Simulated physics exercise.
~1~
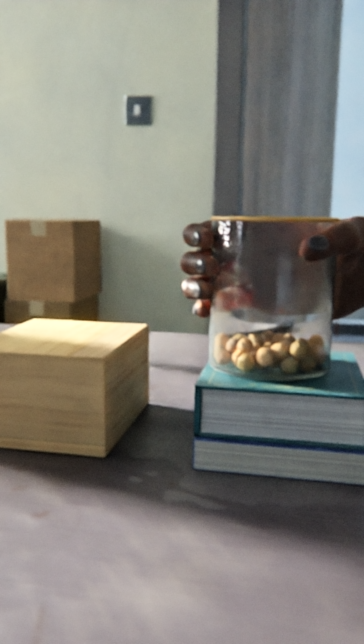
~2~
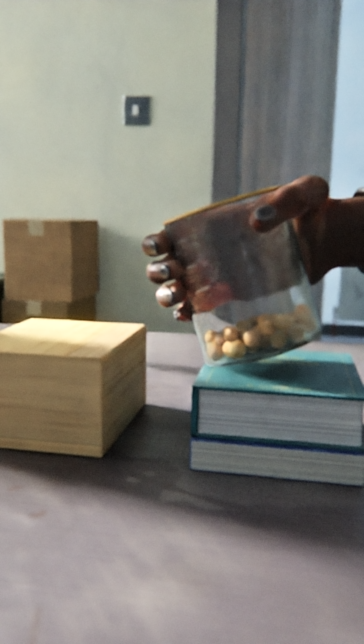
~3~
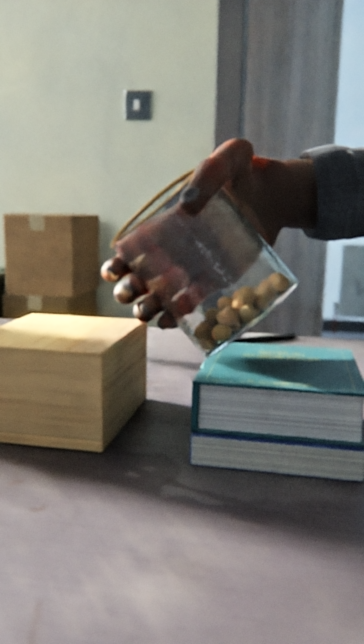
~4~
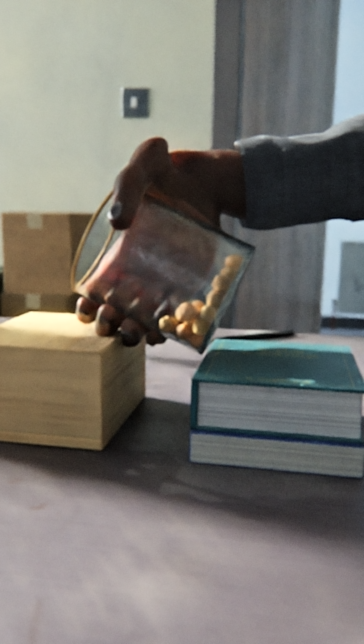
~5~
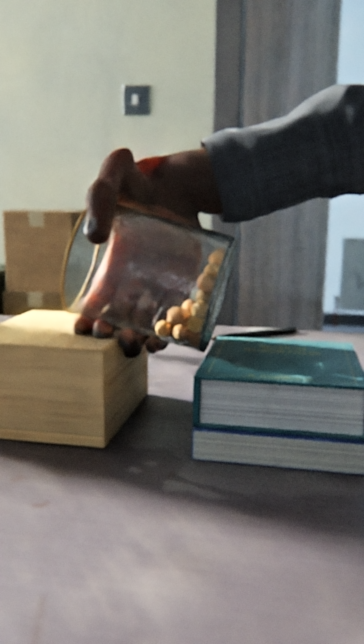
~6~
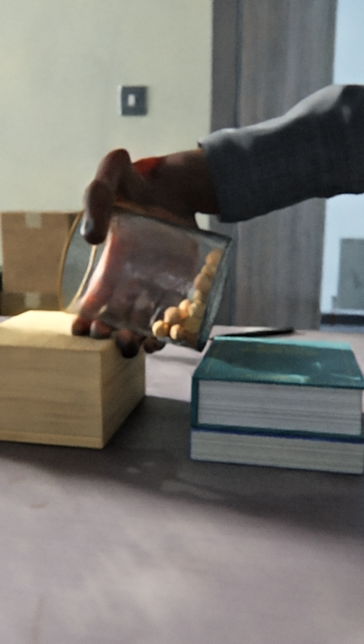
A dark-skinned hand grips a clear glass partly filled with small, round, tan pieces, standing on a teal-covered book stack at the right of a grey tabletop. The slightly swaying view looks across the table, with a pale wooden block at left and cardboard boxes, a pale wall with a switch and a grey panel behind. The hand lifts the glass and tips it leftward, and the pieces slide into its lower corner. It moves further left, bringing a grey sleeve into view. Finally the steeply tilted glass rests against the block, still held, with every piece inside.
